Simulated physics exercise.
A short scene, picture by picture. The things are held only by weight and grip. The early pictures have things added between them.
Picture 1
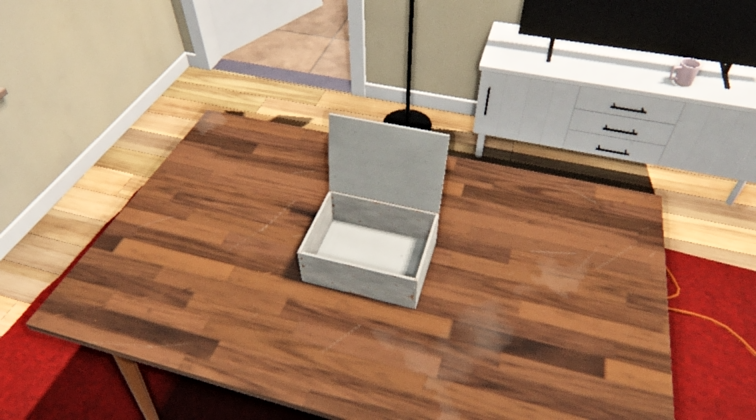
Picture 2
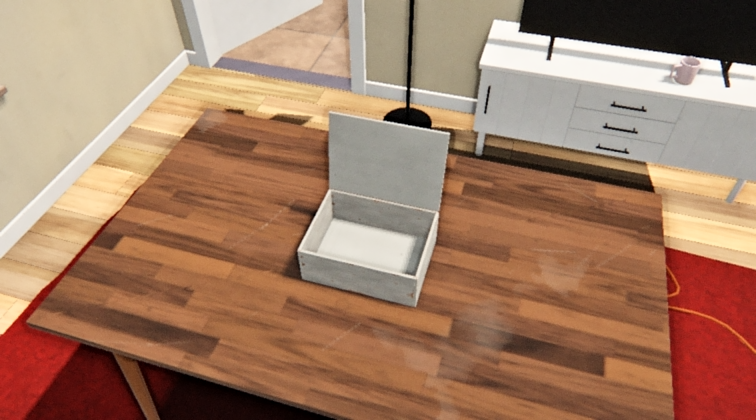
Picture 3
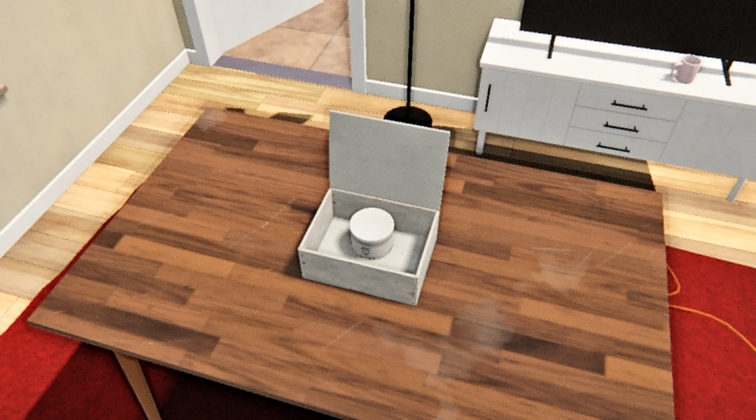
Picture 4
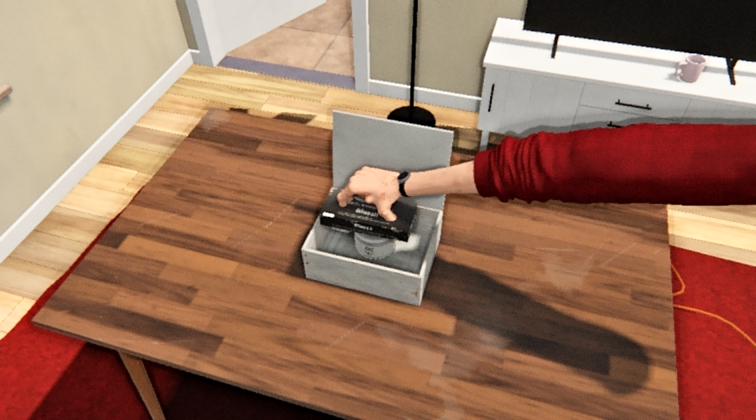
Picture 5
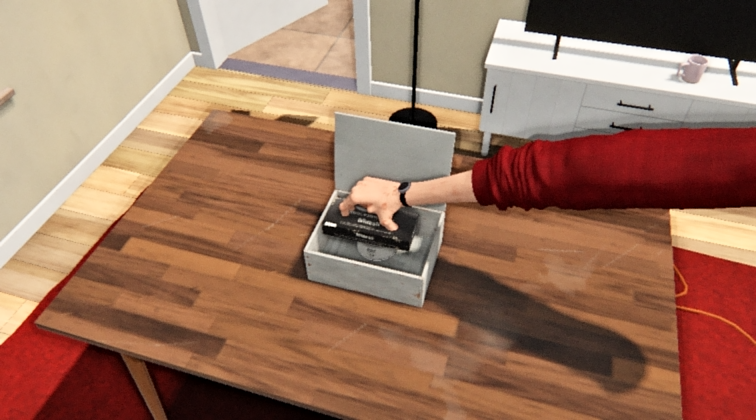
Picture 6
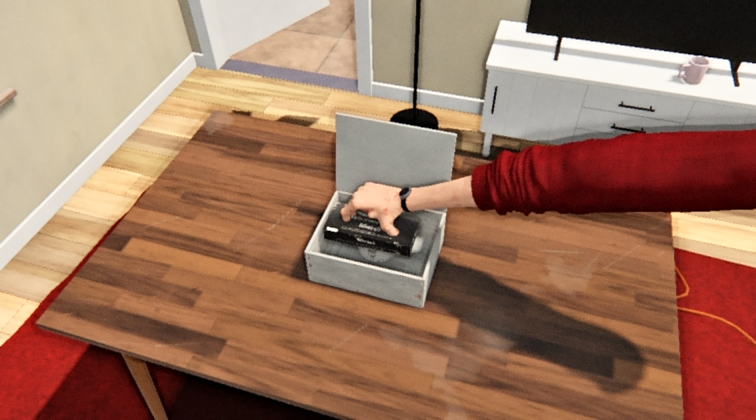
A white tub appeared in the empty, open box on the wooden table, then a hand in a red sleeve, reaching in from the right, lowered a black packet slightly over it into the box.
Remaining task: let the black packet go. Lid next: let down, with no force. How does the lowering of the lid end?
Lid lifted.
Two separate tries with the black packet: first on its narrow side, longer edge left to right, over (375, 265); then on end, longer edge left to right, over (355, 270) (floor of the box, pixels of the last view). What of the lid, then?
First try: It shuts flat; second try: It stays ajar.
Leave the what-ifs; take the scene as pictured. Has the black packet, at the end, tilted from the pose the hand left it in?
Simply put, it remains unturned.
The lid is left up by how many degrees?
I'd say roughly 16 degrees above the rim.
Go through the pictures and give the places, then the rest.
In the first picture, the last thing is not in view yet.
In the second picture, the last thing is not in view yet.
In the third picture, the last thing is not in view yet; white tub (372, 234).
The fourth picture shows on its way; black packet (369, 214).
The fifth picture shows on its way; black packet (371, 224).
The sixth picture shows in place under the hand; black packet (372, 229).
Then, 1.20 s after the last picture, lid starting down.
Then, 1.60 s after the last picture, lid 58° above the rim.
Then, 2.00 s after the last picture, lid 24° above the rim.
At rest, lid 16° above the rim; both in place. Seen from the same camera at the end, black packet near (372, 229).
